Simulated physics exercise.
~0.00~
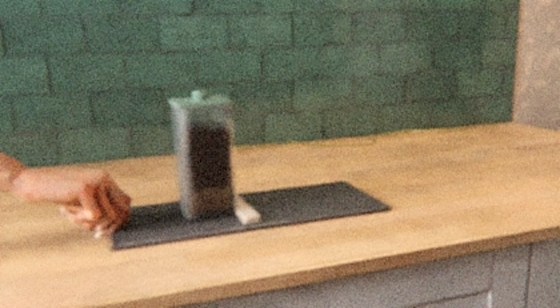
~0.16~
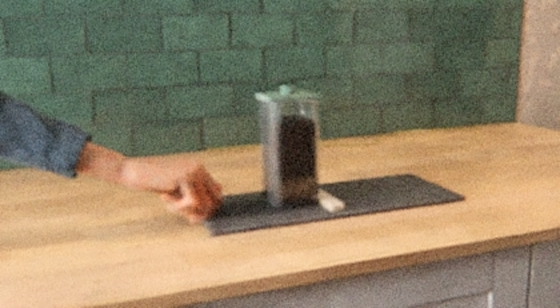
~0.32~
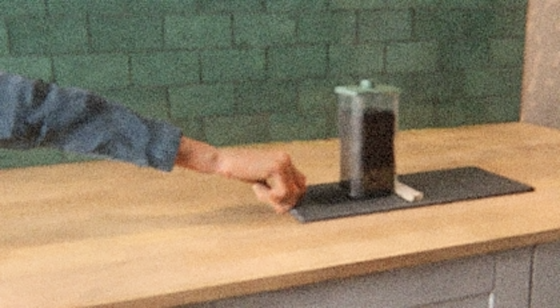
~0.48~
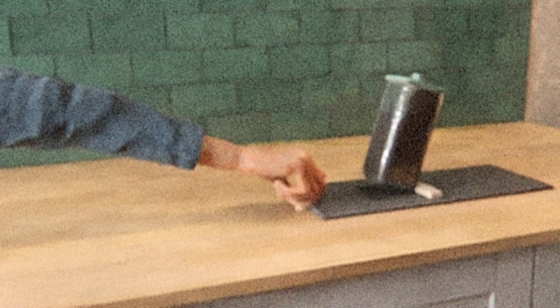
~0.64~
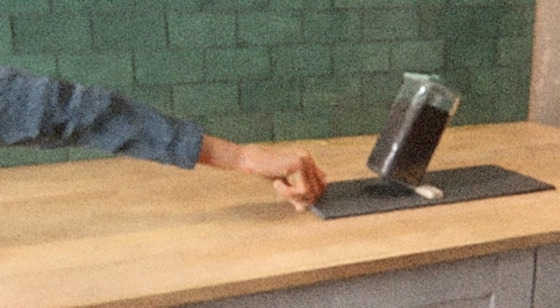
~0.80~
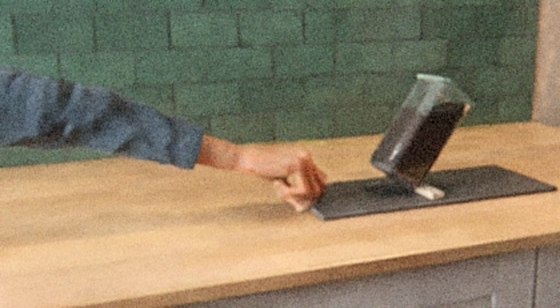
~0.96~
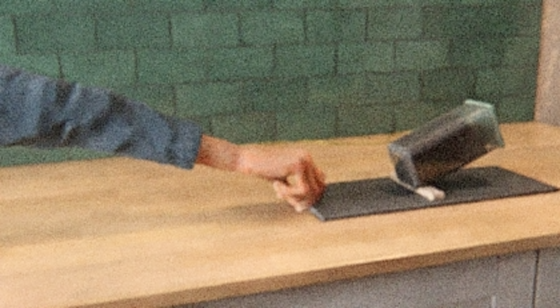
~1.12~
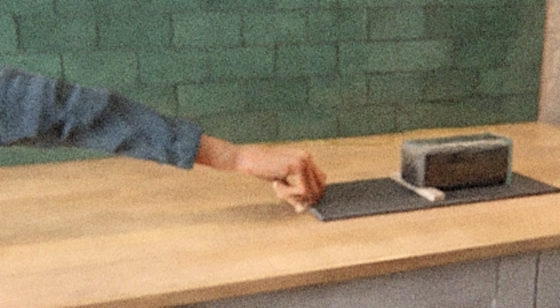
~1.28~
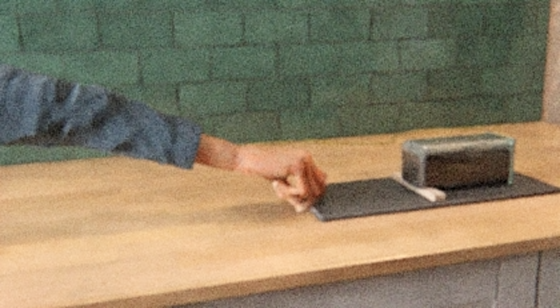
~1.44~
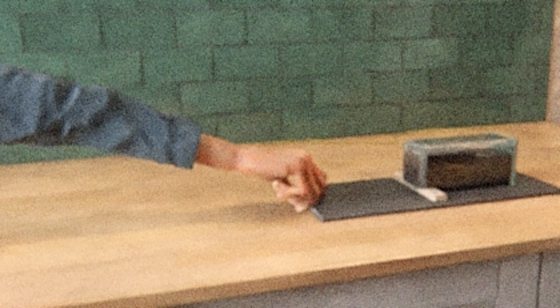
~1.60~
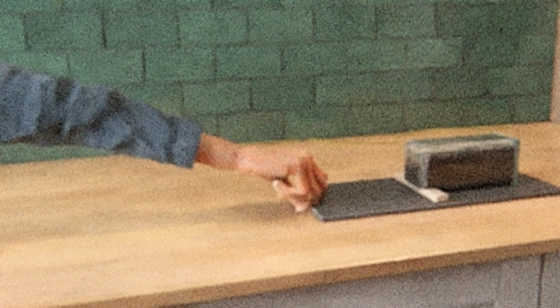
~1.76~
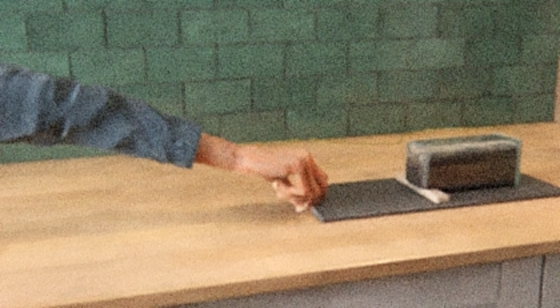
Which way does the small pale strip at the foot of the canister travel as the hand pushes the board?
The pale strip moves to the right along with the board.
